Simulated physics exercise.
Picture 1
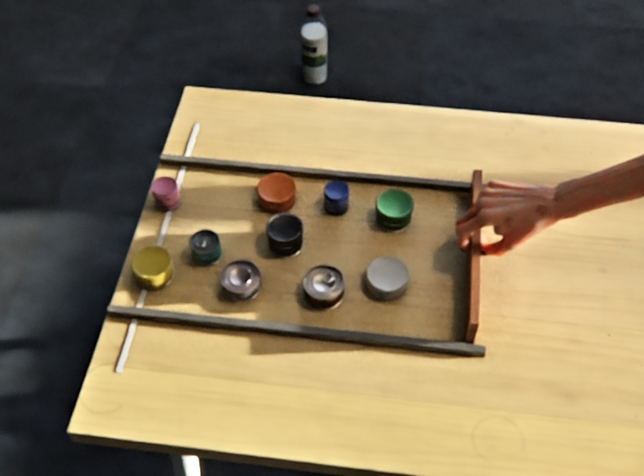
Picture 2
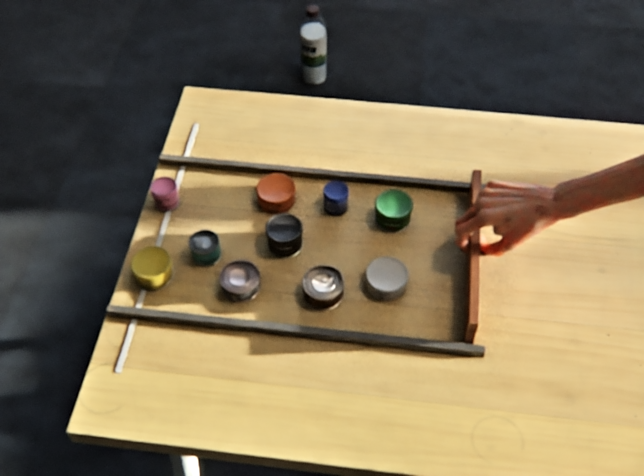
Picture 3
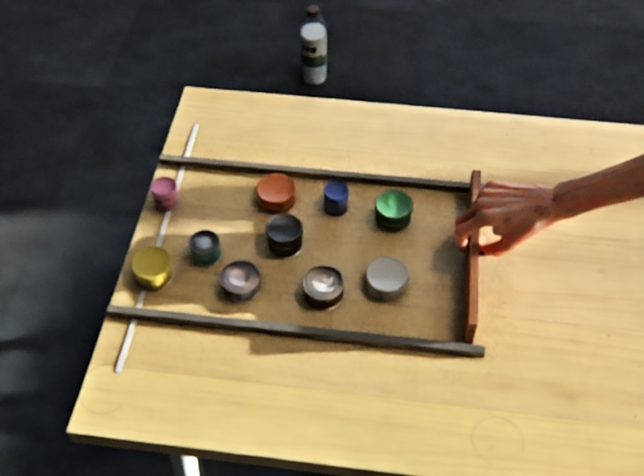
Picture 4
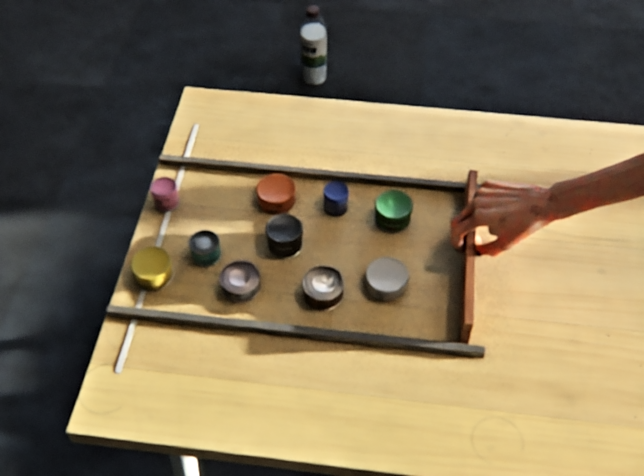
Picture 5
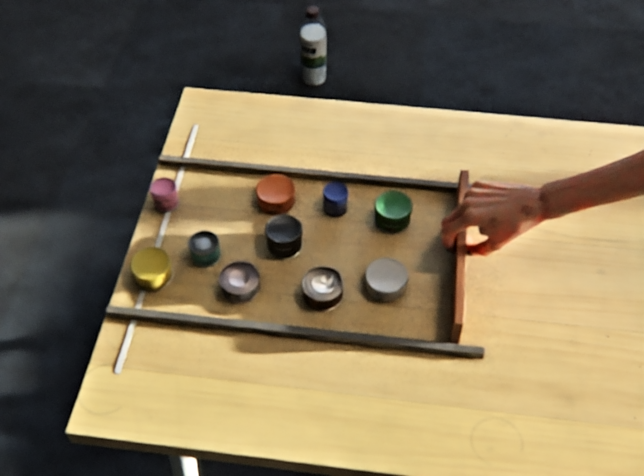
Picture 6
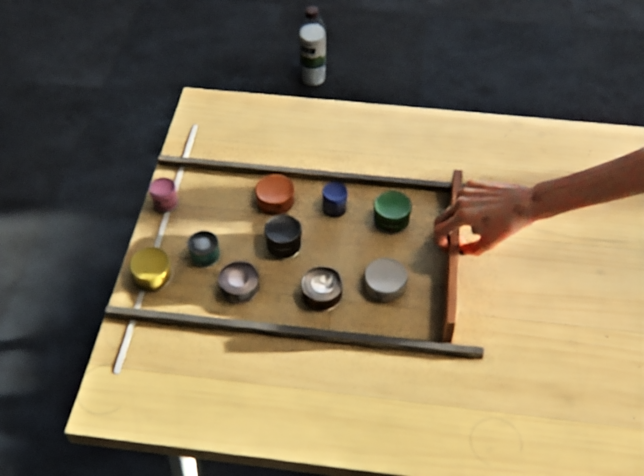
To begin with, a hand grips an upright board at the right end of a channel on a wooden table, where colourful little pots and tins sit between two dark rails near a pale strip. The hand stays nearly still, then slides the board slightly left, while the pots barely shift.
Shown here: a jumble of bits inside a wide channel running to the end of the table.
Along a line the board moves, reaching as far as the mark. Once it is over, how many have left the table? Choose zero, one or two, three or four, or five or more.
Five or more of them have left the table.
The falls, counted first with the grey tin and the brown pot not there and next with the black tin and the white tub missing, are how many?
The count is 4 in the first case and 4 in the second.
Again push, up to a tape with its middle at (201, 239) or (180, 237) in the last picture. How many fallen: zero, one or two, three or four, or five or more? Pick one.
Counts by place: 1 or 2, then three to four.
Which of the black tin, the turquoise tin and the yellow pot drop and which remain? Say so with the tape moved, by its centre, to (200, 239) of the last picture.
The black tin? It is safe. The turquoise tin? It is safe. The yellow pot? It does not stay.
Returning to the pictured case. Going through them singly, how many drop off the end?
5 in total.
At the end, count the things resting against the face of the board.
5 of them.
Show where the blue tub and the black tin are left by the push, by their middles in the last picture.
The blue tub ends up near (166, 167), and the black tin near (143, 220).
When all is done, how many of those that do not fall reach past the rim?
Overhanging: 4.
A little later, none off yet; pink tin at rest near (164, 195); yellow pot at rest near (151, 269); turquoise tin at rest near (204, 249).
Next, none off yet; pink tin at rest near (164, 195); yellow pot at rest near (151, 269); turquoise tin moving near (199, 247).
When it is over, the number that fall off is five or more; down, orange tub, grey tin, turquoise tin, yellow pot and pink tin.
